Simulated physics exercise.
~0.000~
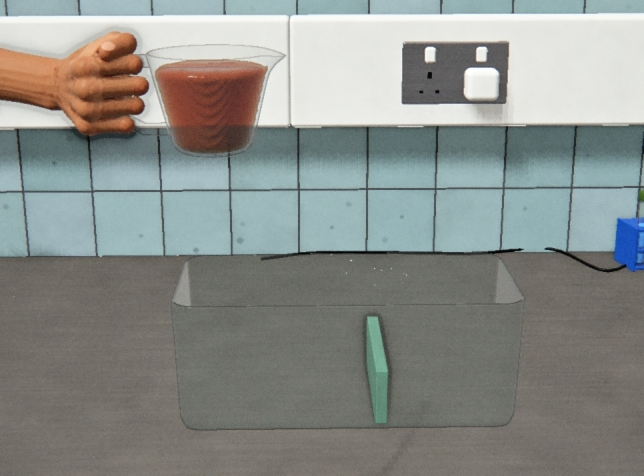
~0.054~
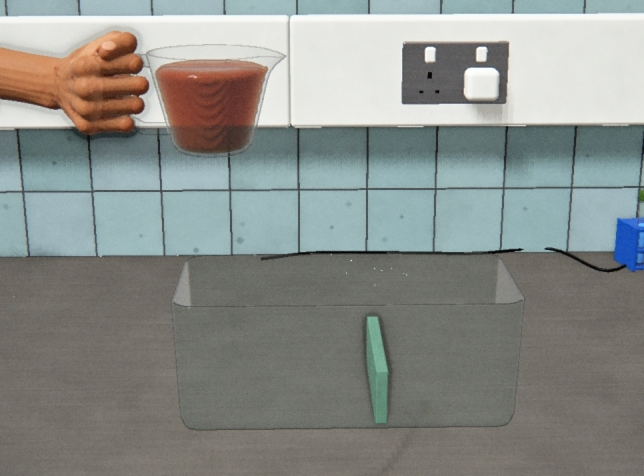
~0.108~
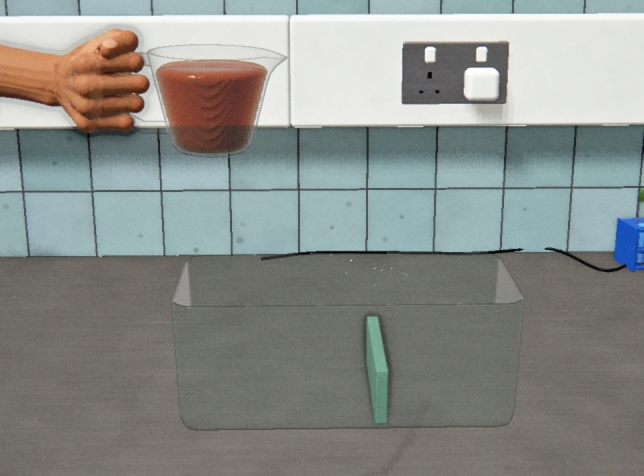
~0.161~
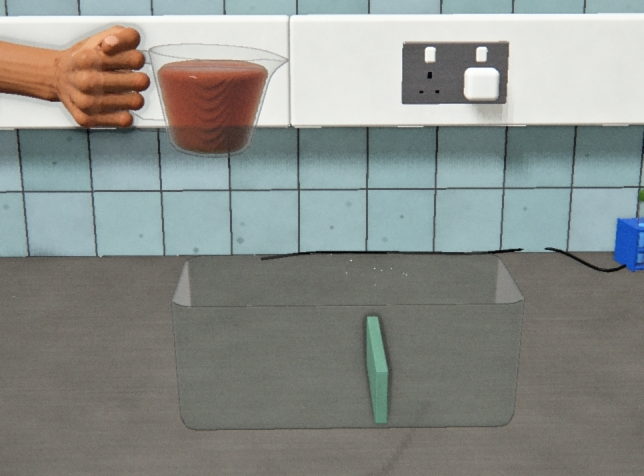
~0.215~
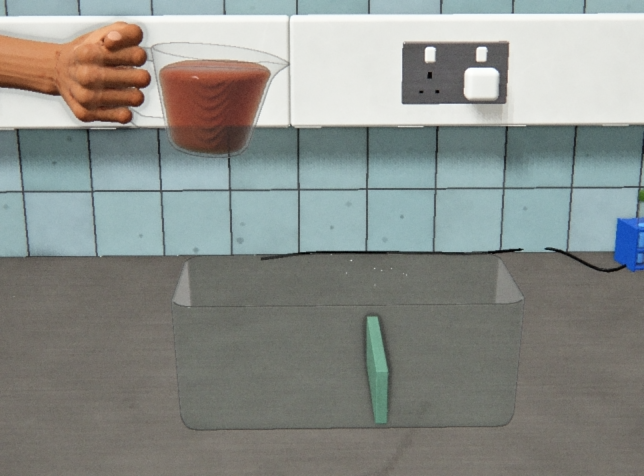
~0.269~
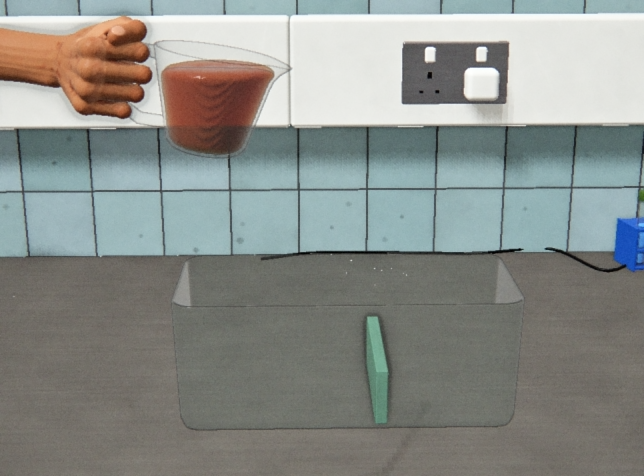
A hand at the upper left holds a clear measuring jug of reddish-brown tea above the left end of a long, see-through basin, viewed from the front on a grey worktop. A low green wall stands on the basin's floor, with pale blue tiles, a white strip with a dark socket, and a blue object behind. The hand tilts the jug slightly to the right, while the view stays still.
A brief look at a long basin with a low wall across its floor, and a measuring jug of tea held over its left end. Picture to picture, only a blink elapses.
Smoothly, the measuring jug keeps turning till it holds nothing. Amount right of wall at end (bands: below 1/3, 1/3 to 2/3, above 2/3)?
The bottom band.
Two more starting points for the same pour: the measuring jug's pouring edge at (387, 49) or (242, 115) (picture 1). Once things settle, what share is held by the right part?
First try: Near 95 percent; second try: Near 0 percent.
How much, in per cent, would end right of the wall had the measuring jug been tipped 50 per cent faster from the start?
Around 15 percent ends up there.
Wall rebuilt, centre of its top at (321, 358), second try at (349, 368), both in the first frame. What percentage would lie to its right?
Try 1: Some 90 %; try 2: 70 %.
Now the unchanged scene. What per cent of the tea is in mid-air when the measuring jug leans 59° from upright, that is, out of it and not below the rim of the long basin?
25 per cent.
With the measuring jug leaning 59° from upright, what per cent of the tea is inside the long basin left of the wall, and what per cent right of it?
The left part holds 10 percent and the right part 0 percent.
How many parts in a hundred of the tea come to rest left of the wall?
Roughly 75 %.
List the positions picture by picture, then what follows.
In the first frame, tilt 0°; pouring edge (286, 54); surface from (156, 67) to (269, 66); the long basin's rim runs from (179, 282) to (512, 279); the wall's top is at (377, 344).
In the second frame, tilt 0°; pouring edge (287, 55); surface from (156, 67) to (269, 67).
In the third frame, tilt 2°; pouring edge (287, 56); surface from (157, 67) to (269, 69).
In the fourth frame, tilt 3°; pouring edge (289, 59); surface from (159, 67) to (270, 69).
In the fifth frame, tilt 6°; pouring edge (291, 63); surface from (160, 67) to (273, 69).
In the sixth frame, tilt 9°; pouring edge (293, 67); surface from (162, 67) to (277, 70).
A moment on, the measuring jug is tipped part way and 66 per cent is still to pour, 8 is left of the wall and 2 right of it.
Next, the measuring jug is tipped on its side and 10 per cent is still to pour, 52 is left of the wall and 20 right of it.
Then the measuring jug is tipped right over and 0 per cent is still to pour, 76 is left of the wall and 22 right of it.
Later the measuring jug is tipped right over and 0 per cent is still to pour, 77 is left of the wall and 22 right of it.
Finally, 77 per cent lies left of the wall, 22 right of it and 1 outside.
